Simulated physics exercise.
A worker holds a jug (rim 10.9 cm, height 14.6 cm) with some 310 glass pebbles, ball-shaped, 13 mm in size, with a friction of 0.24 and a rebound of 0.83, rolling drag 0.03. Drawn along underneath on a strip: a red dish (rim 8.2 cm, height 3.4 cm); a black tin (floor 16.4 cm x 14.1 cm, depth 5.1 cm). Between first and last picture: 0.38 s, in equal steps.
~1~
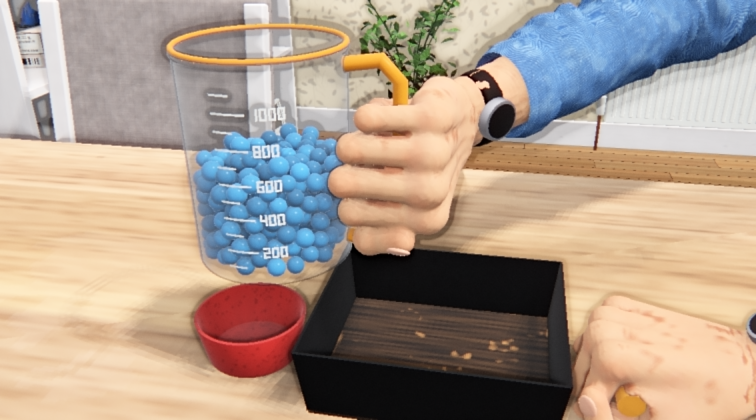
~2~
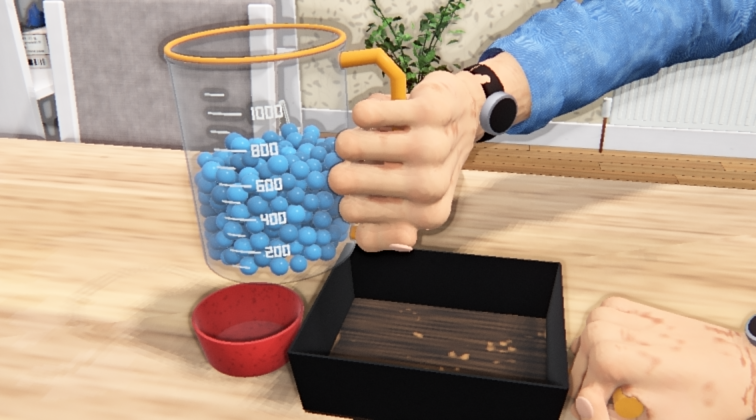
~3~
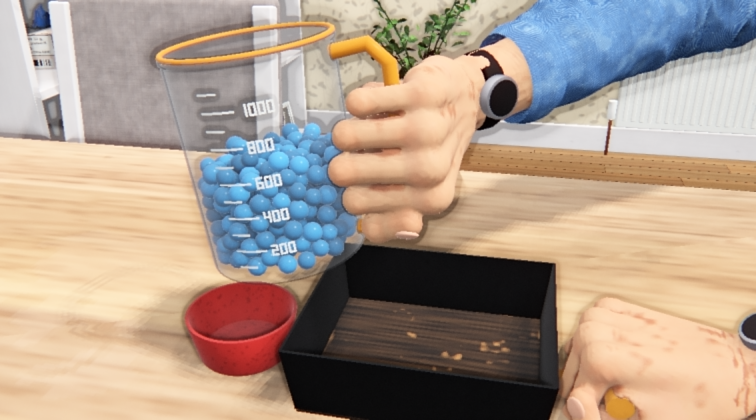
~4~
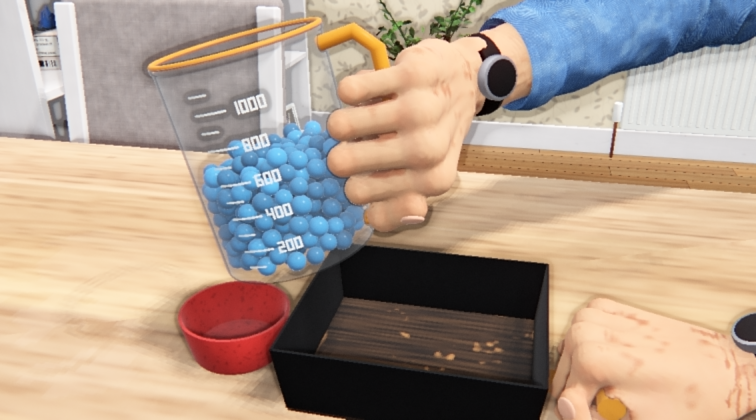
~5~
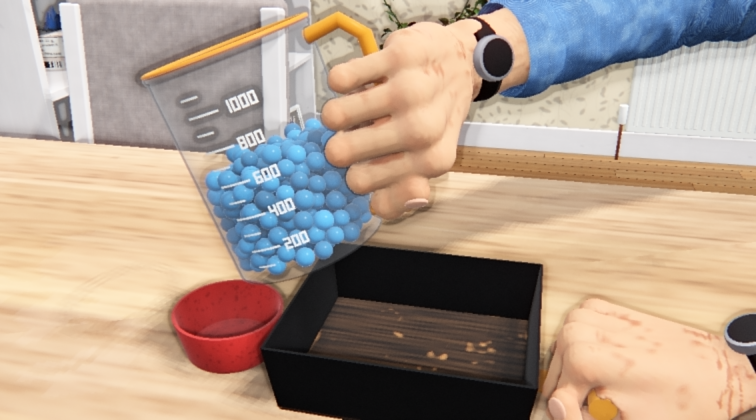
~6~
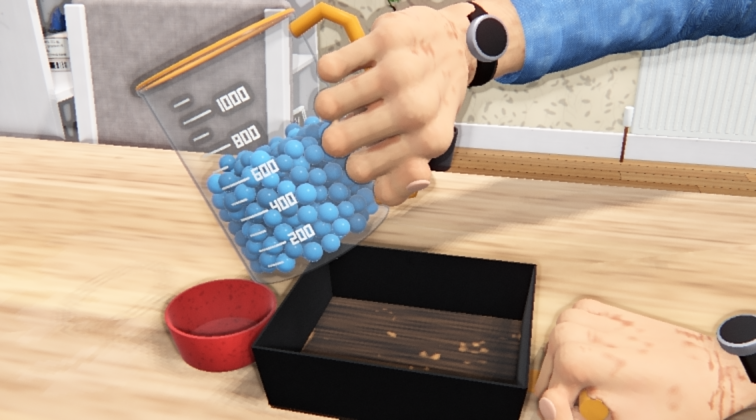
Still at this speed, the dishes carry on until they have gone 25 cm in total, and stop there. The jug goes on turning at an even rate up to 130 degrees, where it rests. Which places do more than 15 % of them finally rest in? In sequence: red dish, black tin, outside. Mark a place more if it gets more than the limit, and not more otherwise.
Red dish: More, black tin: More, outside: More.
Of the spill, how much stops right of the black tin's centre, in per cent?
Some 10 per cent.
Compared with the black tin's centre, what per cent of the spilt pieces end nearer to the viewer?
Around 40 percent.
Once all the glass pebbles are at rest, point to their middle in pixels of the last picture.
Near pixel (76, 309).
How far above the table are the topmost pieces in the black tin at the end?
About 3.5 centimetres.
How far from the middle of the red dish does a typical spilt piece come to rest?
Distance from centre: Approx. 42 cm.
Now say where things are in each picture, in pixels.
The first frame shows jug at (265, 100); tilt 0 degrees; dishes slid 0.0 cm; lip at (180, 40); top of the load at (234, 142); red dish at (251, 311); black tin at (441, 303).
The second frame shows jug at (263, 98); tilt 2 degrees; dishes slid 0.2 cm; lip at (178, 42); top of the load at (295, 142).
The third frame shows jug at (258, 94); tilt 8 degrees; dishes slid 0.8 cm; low side left; lip at (171, 50); top of the load at (272, 141).
The fourth frame shows jug at (250, 89); tilt 14 degrees; dishes slid 1.3 cm; low side left; lip at (164, 60); top of the load at (296, 140).
The fifth frame shows jug at (243, 85); tilt 20 degrees; dishes slid 1.9 cm; low side left; lip at (159, 71); top of the load at (337, 136).
The sixth frame shows jug at (234, 82); tilt 26 degrees; dishes slid 2.5 cm; low side left; lip at (155, 83); top of the load at (294, 132); red dish at (221, 306); black tin at (408, 302).
Then, 1.00 s after the last picture, tilt 110 degrees; jug 80 %, red dish 10 %, in the air 10 %; middle of all pieces on or above the table near (259, 203).
Then, 1.84 s after the last picture, tilt 130 degrees; red dish 25 %, black tin 55 %, outside 20 %; middle of all pieces on or above the table near (136, 305).
Then, 2.61 s after the last picture, tilt 130 degrees; red dish 25 %, black tin 55 %, outside 20 %; middle of all pieces on or above the table near (85, 295).
Then, 3.34 s after the last picture, tilt 130 degrees; red dish 25 %, black tin 55 %, outside 20 %; middle of all pieces on or above the table near (67, 296).
In the end, jug 0 %, red dish 25 %, black tin 55 %, outside 20 %.
